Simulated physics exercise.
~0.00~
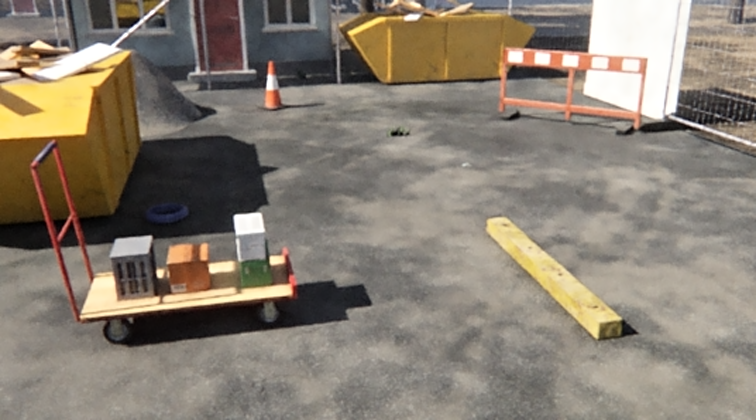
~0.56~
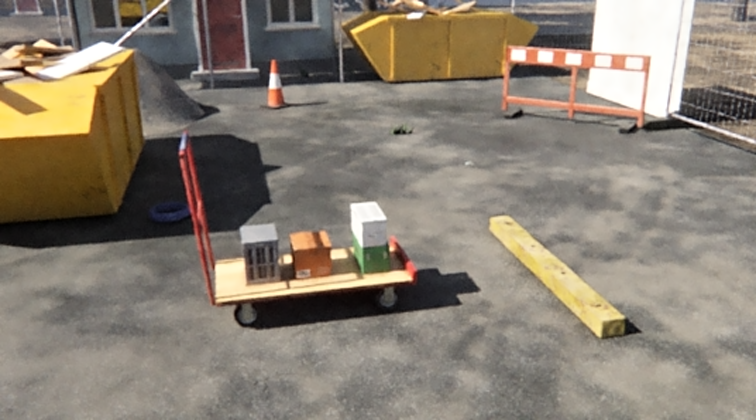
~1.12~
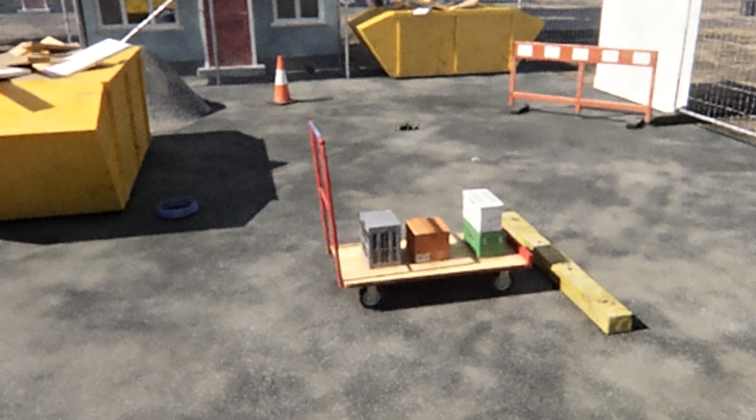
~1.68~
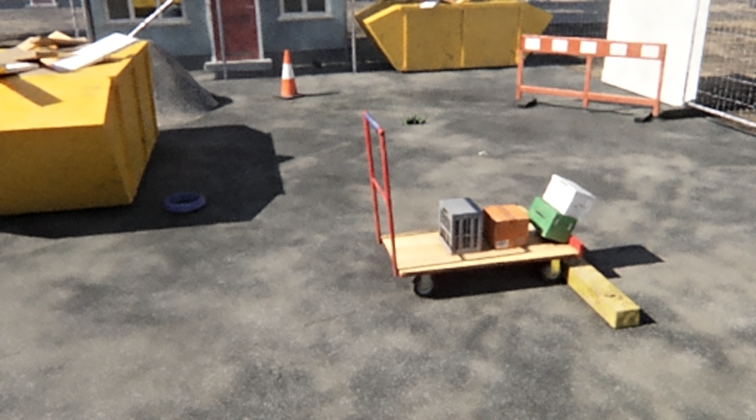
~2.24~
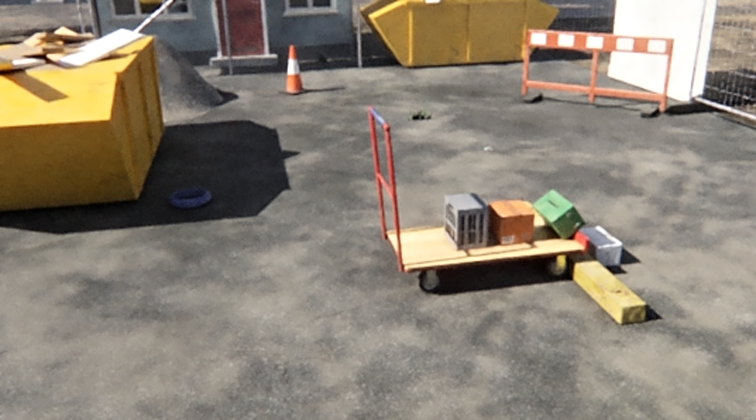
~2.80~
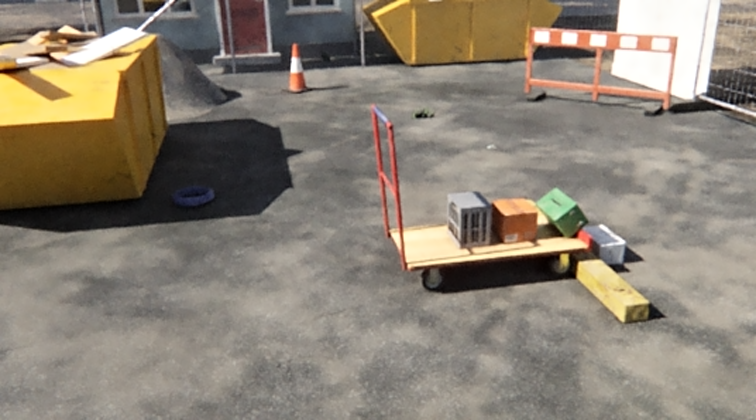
Platform trolley rolling right into a yellow beam and stopping, its white box tumbling off the front while the green box tilts.
